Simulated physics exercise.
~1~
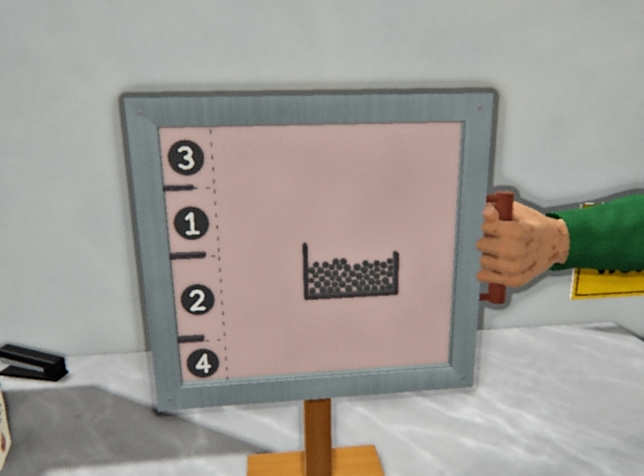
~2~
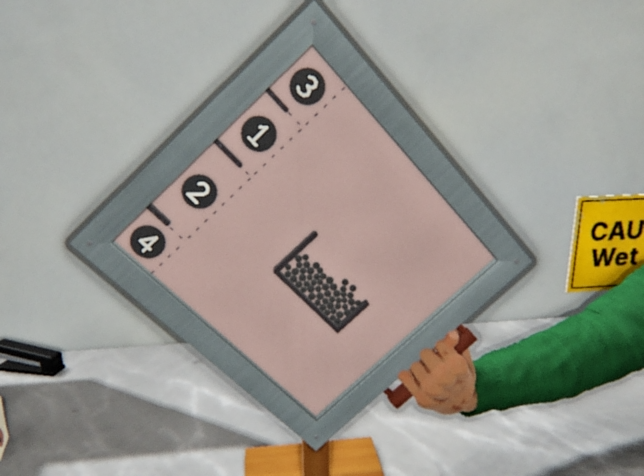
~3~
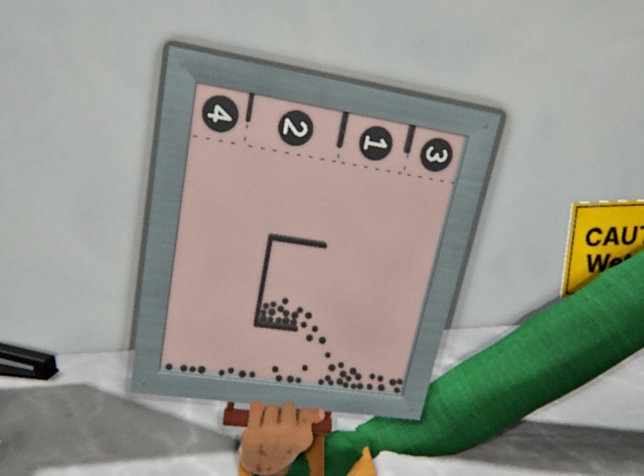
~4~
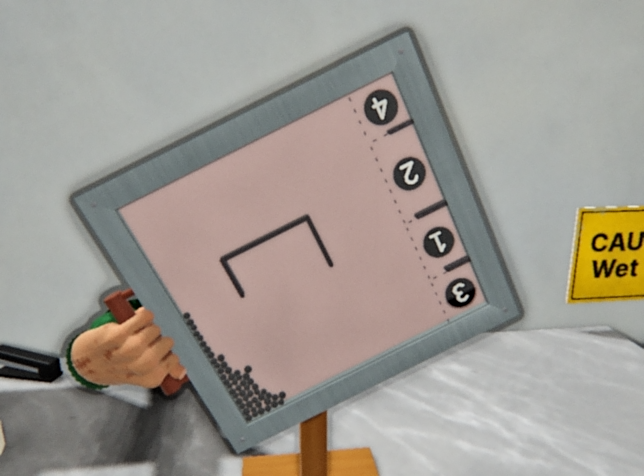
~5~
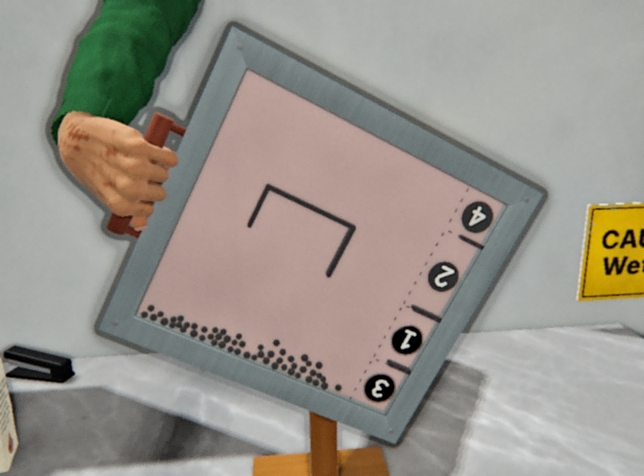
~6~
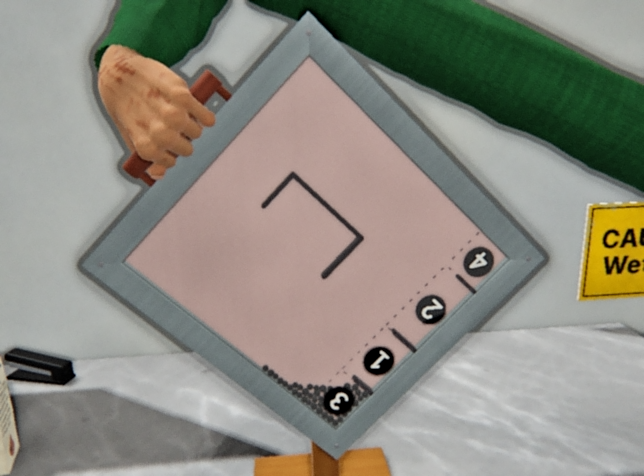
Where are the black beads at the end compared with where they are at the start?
At the start the beads sit inside the open tray near the middle of the box. By the end they are out of the tray and heaped in the bottom corner, mostly in pocket three with some just outside it.
